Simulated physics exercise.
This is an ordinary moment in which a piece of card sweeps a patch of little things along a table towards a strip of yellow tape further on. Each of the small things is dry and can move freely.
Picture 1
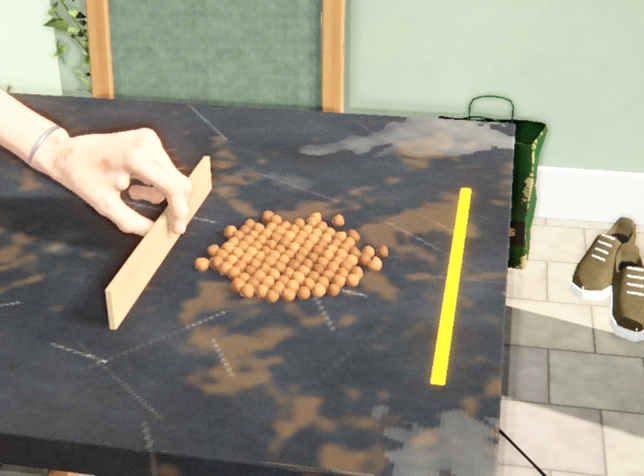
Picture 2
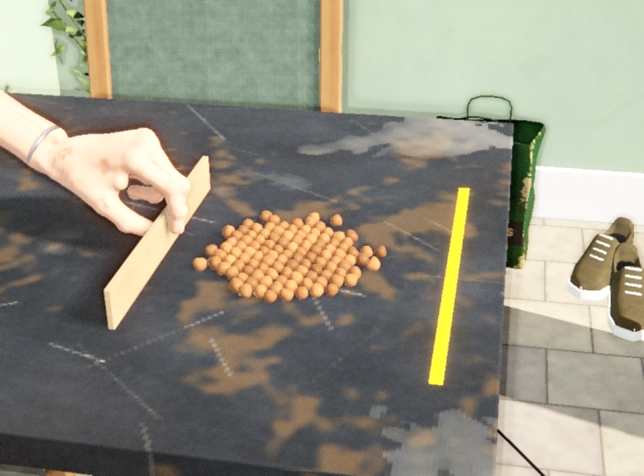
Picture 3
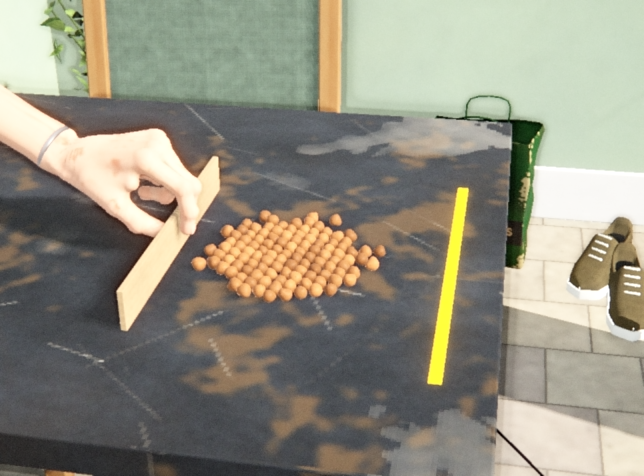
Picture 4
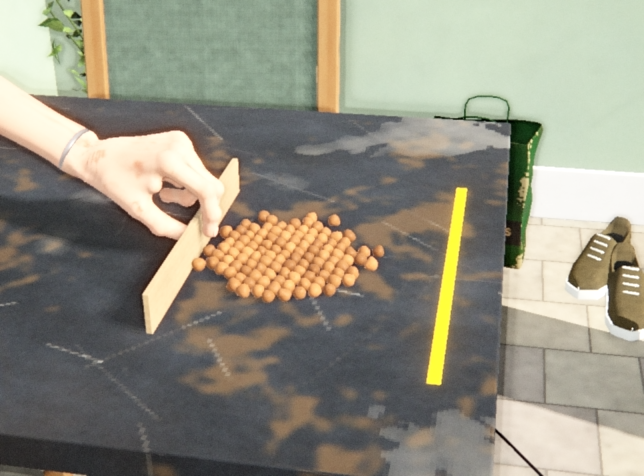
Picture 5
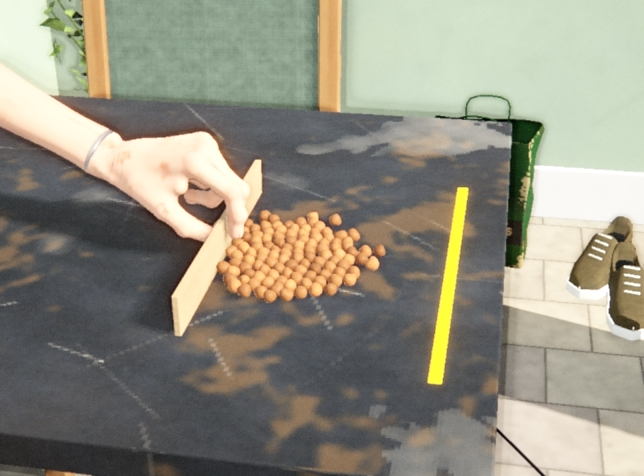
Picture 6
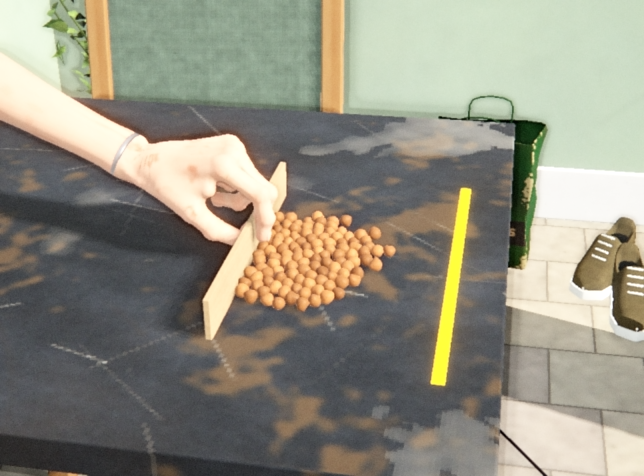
The video shows a hand holding a piece of card upright on a dark table, at first still, then sliding it right into a patch of small round brown hazelnuts, bunching and pushing them toward a yellow tape strip.
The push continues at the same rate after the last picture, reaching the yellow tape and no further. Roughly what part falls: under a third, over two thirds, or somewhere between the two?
Somewhere between the two.
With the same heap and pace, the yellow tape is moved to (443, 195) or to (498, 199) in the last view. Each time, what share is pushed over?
Case one: Around 20 in a hundred; case two: Around 100 in a hundred.
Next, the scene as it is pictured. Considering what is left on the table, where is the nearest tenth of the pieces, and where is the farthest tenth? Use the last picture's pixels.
Note: Near end (478, 363); far end (490, 206).
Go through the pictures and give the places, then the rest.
The first picture shows piece of card (119, 297), at rest; yellow tape (465, 196), about a palm's width from the edge; edge at (507, 280); the heap (289, 255), hazelnuts.
The second picture shows piece of card (117, 297), at rest.
The third picture shows piece of card (130, 298); the heap (286, 255).
The fourth picture shows piece of card (155, 301).
The fifth picture shows piece of card (183, 303); the heap (298, 254), roughly a quarter pushed along.
The sixth picture shows piece of card (214, 307); yellow tape (465, 197); edge at (508, 280); the heap (308, 255), the larger part pushed along.
Just after the last frame, piece of card still moving, near (358, 231); heap all on the table, its front near (463, 247).
A moment on, piece of card stopped at the yellow tape; heap roughly a quarter over the edge.
Further on, piece of card stopped at the yellow tape; heap roughly half over the edge.
When it is over, piece of card stopped at the yellow tape; heap roughly half over the edge.
